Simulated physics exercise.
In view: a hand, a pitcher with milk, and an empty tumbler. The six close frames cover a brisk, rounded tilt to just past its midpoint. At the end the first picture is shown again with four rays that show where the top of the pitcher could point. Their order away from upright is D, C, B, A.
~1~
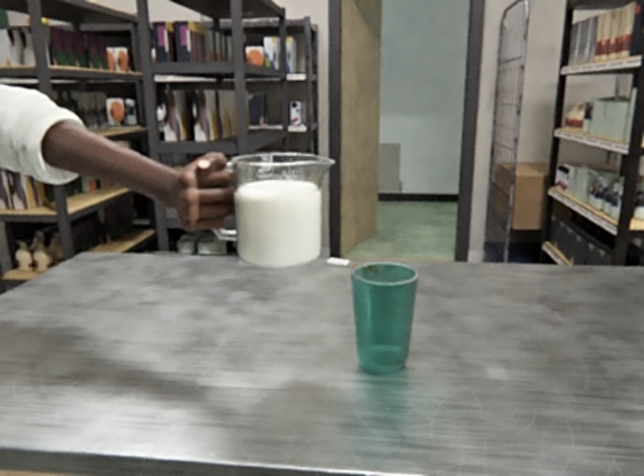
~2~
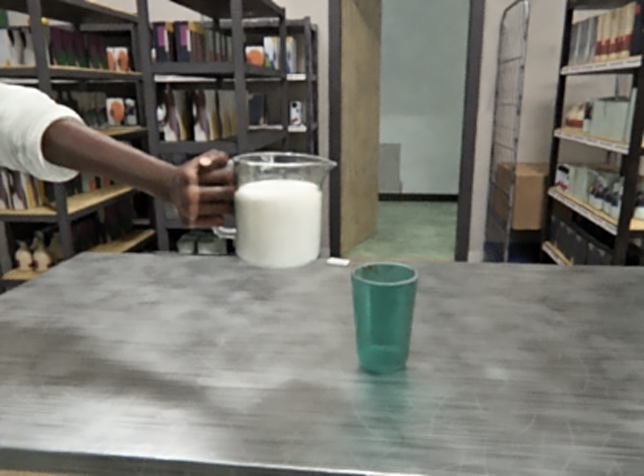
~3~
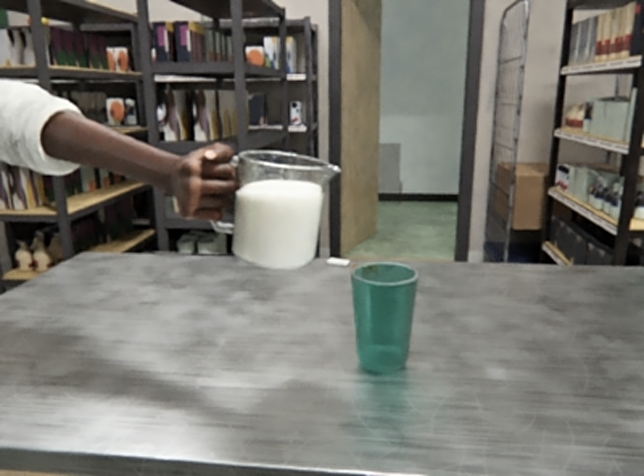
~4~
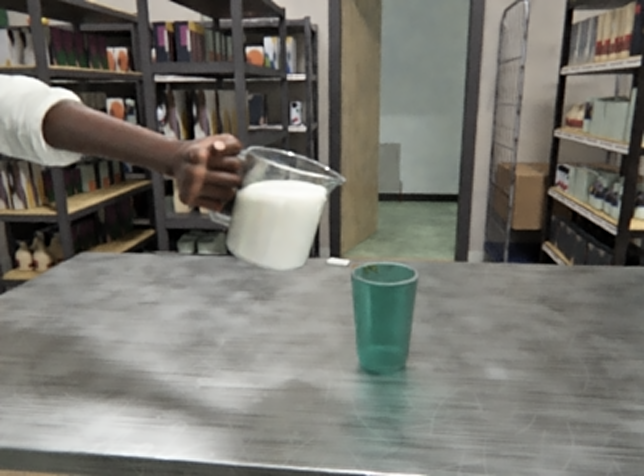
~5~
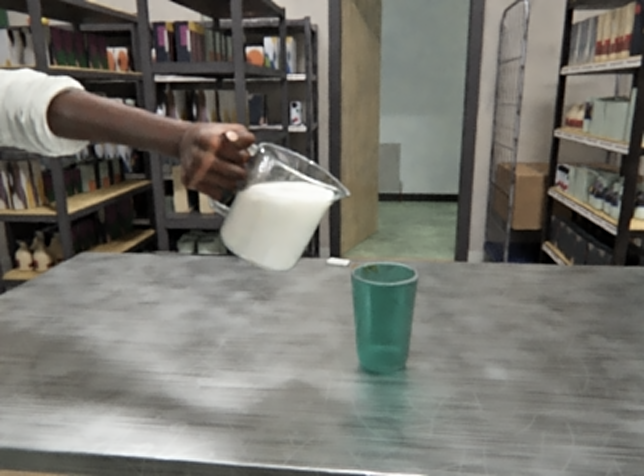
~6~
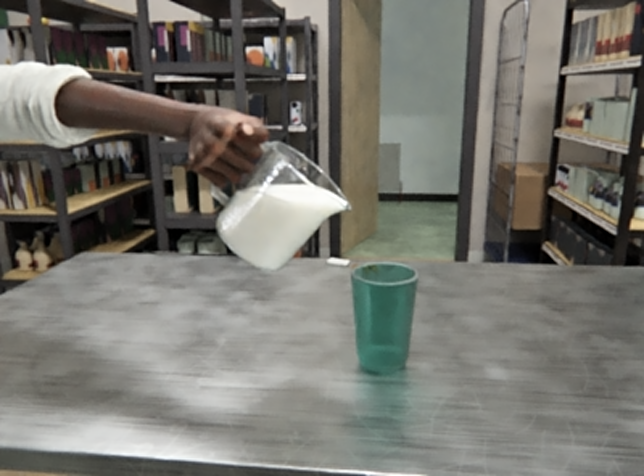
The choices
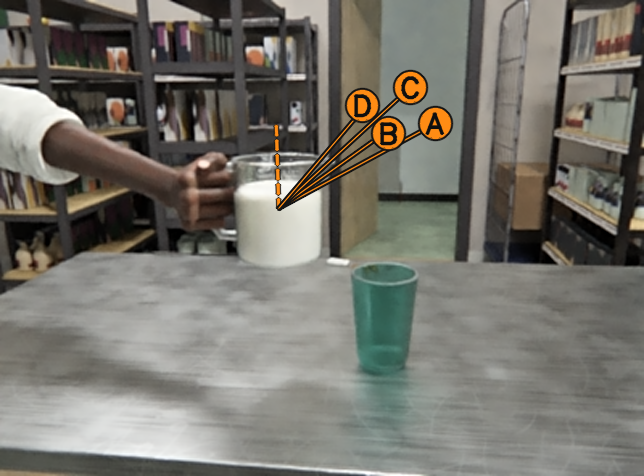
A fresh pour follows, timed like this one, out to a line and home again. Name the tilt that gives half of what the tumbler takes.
The best line is A.
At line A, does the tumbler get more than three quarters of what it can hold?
No, less.
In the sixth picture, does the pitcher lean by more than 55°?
No.
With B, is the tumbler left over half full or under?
Under half.
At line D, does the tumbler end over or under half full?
Under.
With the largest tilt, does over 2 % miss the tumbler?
No, it does not.
On the marked copy, A at (420, 131); B at (372, 141); C at (398, 98); D at (353, 120).
Choosing A, the tumbler ends with about 50 % of what it can hold.
Choosing B, the tumbler ends with about 34 % of what it can hold.
Choosing C, the tumbler ends with about 20 % of what it can hold.
Choosing D, the tumbler ends with about 11 % of what it can hold.
